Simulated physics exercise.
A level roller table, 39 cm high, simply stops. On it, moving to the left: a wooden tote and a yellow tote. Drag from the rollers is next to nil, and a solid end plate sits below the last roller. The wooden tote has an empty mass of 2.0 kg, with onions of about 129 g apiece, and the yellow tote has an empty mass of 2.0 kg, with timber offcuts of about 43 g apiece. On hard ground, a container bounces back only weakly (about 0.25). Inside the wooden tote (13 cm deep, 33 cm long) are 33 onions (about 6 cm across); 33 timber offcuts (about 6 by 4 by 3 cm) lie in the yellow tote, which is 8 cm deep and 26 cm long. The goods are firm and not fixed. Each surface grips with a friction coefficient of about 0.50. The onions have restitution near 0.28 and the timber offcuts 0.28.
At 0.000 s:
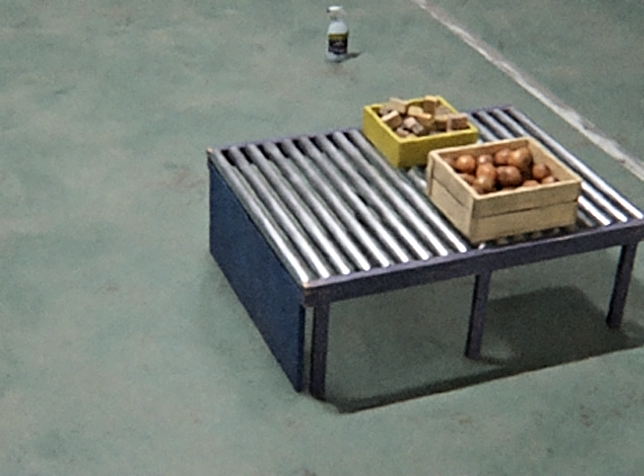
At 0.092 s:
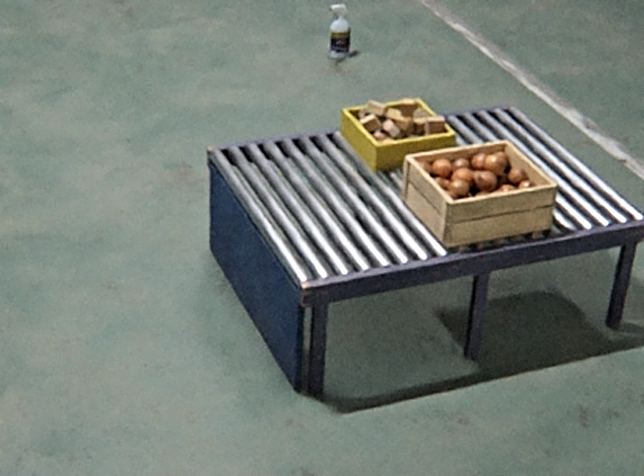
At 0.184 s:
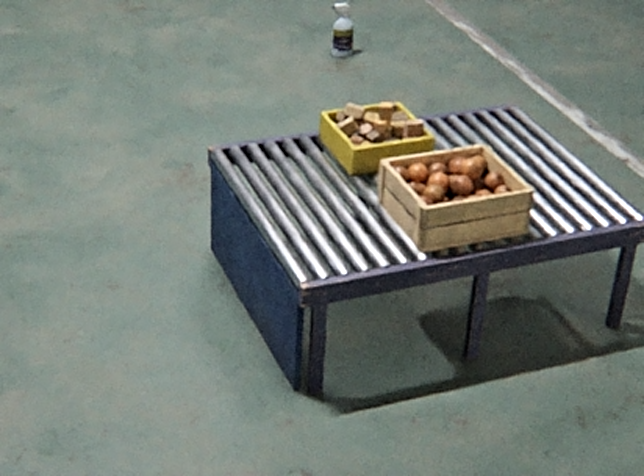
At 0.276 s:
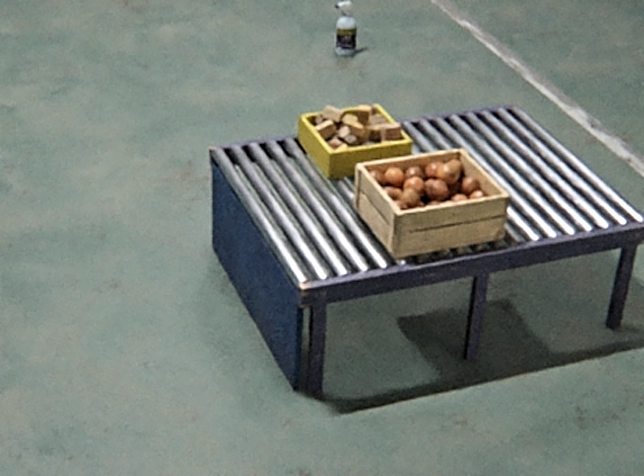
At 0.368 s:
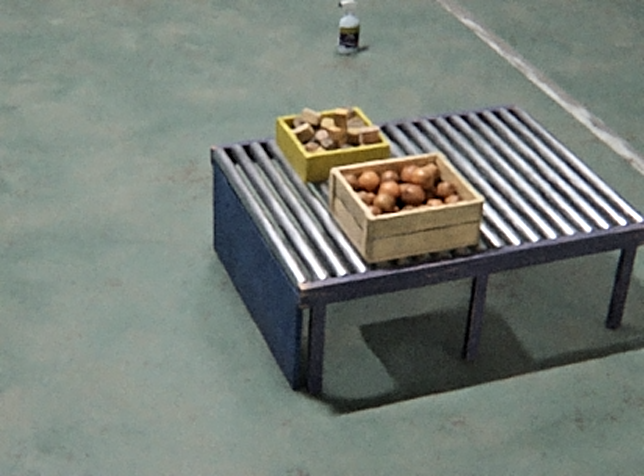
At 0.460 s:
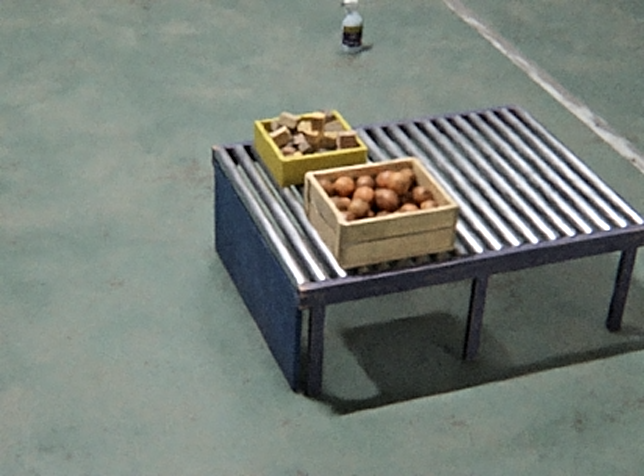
A low roller table with a dark blue frame, a solid panel at its left end and metal rollers stands on a worn green floor, seen from above at an angle. On it sit a yellow tote of timber offcuts and, nearer the viewer, a wooden tote of onions, with a small bottle behind. Both totes slide steadily left together across the rollers while the camera shifts slightly.
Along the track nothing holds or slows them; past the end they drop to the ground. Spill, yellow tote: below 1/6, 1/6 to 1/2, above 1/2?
1/6 to 1/2.
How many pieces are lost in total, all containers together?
Some 16 altogether.
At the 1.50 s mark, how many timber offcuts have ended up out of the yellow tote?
10 or so by then.
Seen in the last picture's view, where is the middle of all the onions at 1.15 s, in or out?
In the last view, the centre sits near (175, 323).
After 0.57 s, the overhang begins.
After 0.95 s, the wooden tote leans 9° with 0 of 33 out and the yellow tote leans 21° with 0 of 33 out.
After 1.15 s, the wooden tote leans 51° with 0 of 33 out and the yellow tote leans 50° with 8 of 33 out.
After 1.50 s, the wooden tote leans 36° with 5 of 33 out and the yellow tote is level with 10 of 33 out.
When it is over (at 1.92 s), the wooden tote is level with 6 of 33 out and the yellow tote is level with 10 of 33 out. Asked share, 10 of 33, 30 per cent.
